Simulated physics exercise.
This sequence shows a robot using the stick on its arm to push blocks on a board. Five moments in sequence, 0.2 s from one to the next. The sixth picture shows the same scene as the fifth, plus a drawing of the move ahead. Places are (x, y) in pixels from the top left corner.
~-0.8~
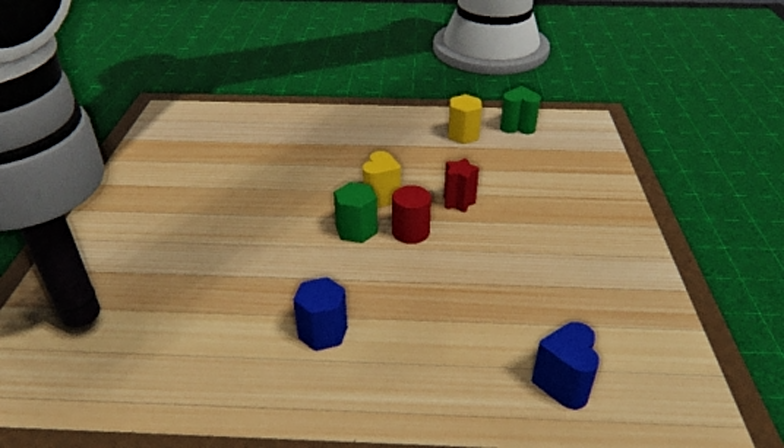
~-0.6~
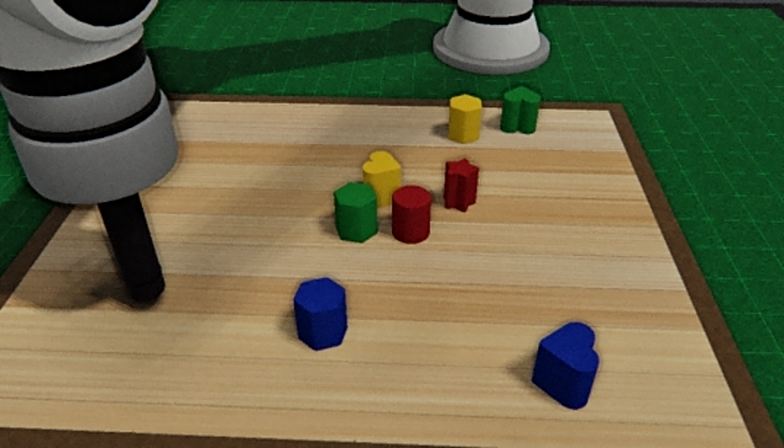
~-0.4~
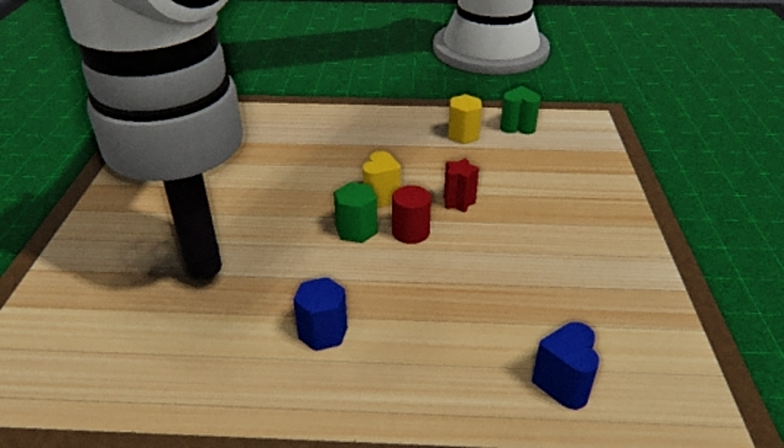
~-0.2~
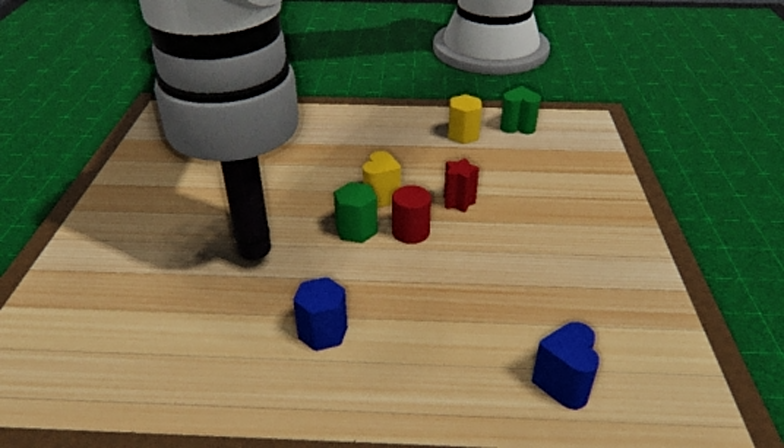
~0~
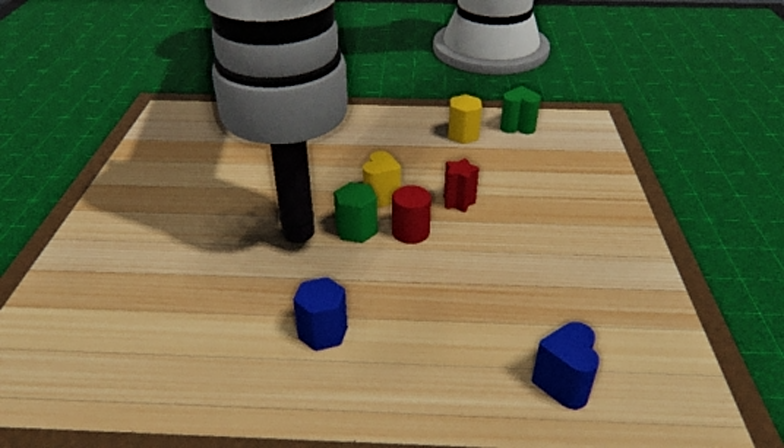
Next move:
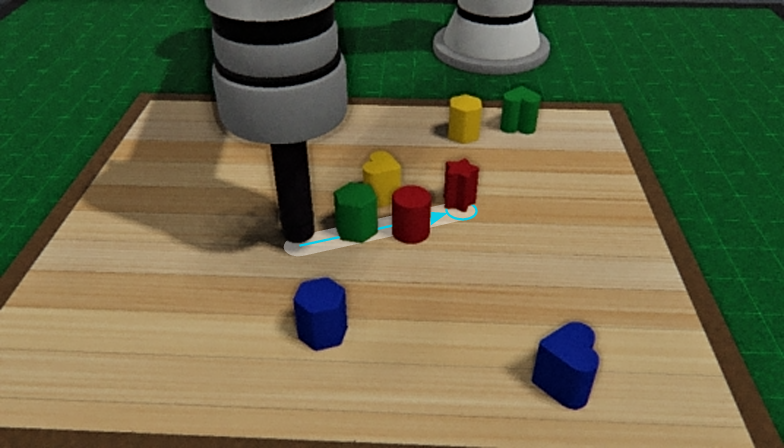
A robot arm with a black stick moved steadily rightward and slightly away across a wooden board, reaching the left side of the green block, while the colored blocks all stayed still.
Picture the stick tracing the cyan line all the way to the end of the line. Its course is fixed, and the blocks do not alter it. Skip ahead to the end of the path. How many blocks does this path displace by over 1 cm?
There will be three or more blocks displaced.
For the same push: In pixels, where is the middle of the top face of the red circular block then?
My estimate: (468, 196).
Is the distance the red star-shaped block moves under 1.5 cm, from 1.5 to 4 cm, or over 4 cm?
Offset: 1.5 to 4 cm.
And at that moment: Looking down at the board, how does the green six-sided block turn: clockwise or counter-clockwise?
It twists against the clock when seen from above.
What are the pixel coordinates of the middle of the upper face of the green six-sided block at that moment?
It ends at (433, 159).
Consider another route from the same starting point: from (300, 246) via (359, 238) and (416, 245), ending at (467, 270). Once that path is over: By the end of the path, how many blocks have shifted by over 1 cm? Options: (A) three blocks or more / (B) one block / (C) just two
C (just two)
Path on the board, from (300, 246) directly to (461, 210).
What follows on the original path. One third of the way, stick at (356, 222); green six-sided block at (384, 183), turned 20° anticlockwise; red circular block at (418, 195).
Two thirds of the way, stick at (411, 210); green six-sided block at (426, 166), turned 65° anticlockwise; yellow heart block at (382, 160); red circular block at (445, 194).
At the end, stick at (462, 199); green six-sided block at (433, 159), turned 90° anticlockwise; yellow heart block at (382, 160); red circular block at (468, 196); red star-shaped block at (477, 161).
